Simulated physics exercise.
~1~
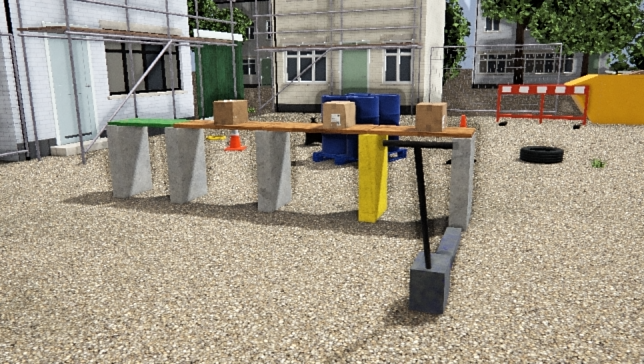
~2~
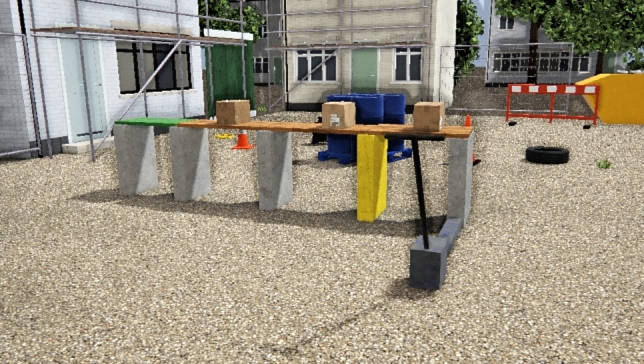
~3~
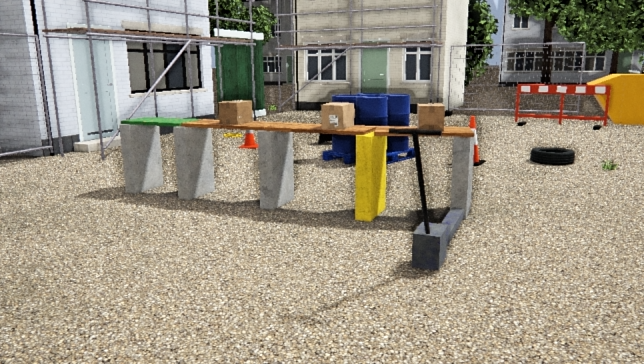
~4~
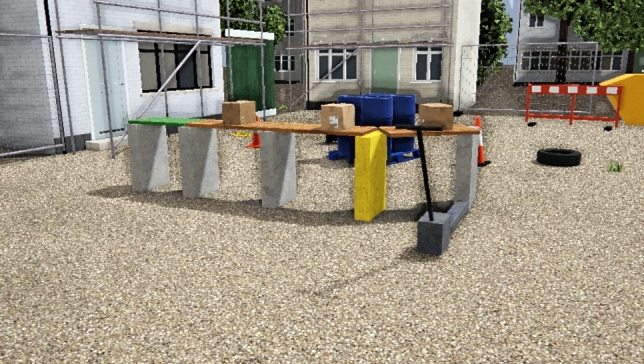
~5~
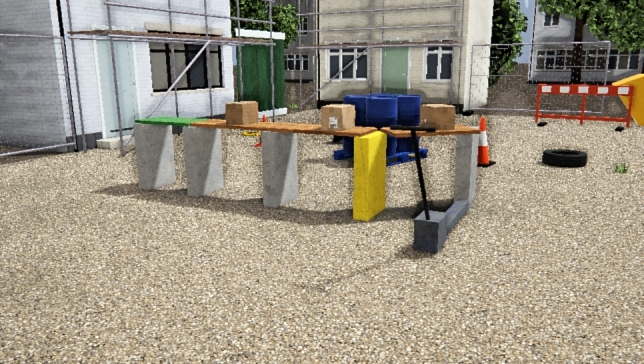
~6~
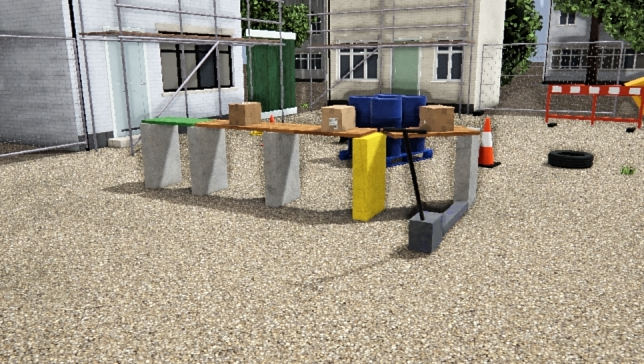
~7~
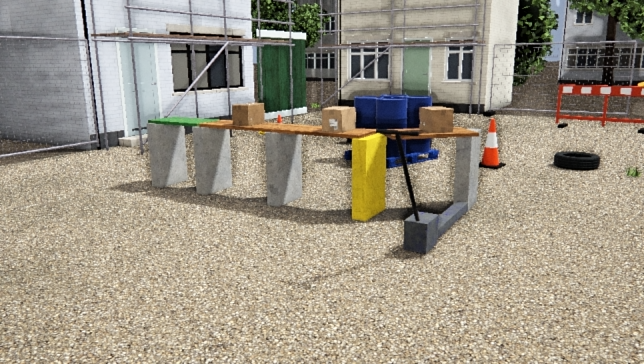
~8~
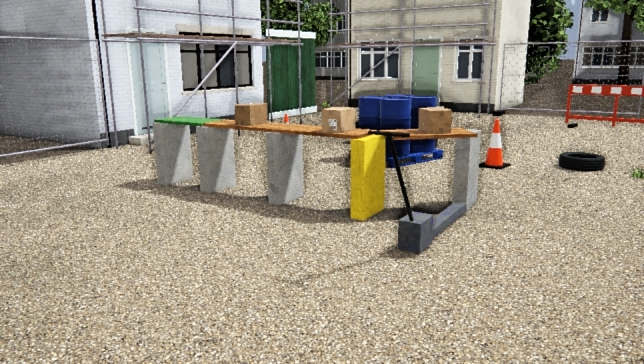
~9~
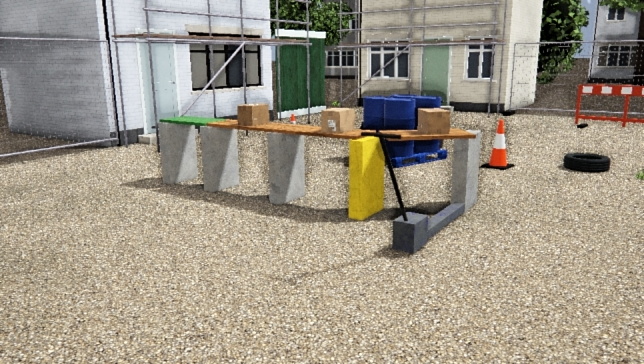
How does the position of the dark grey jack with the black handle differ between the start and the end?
At the start the jack reaches well out onto the gravel in front of the right end of the row. By the end it sits further in towards the blocks, higher and slightly further left in view.
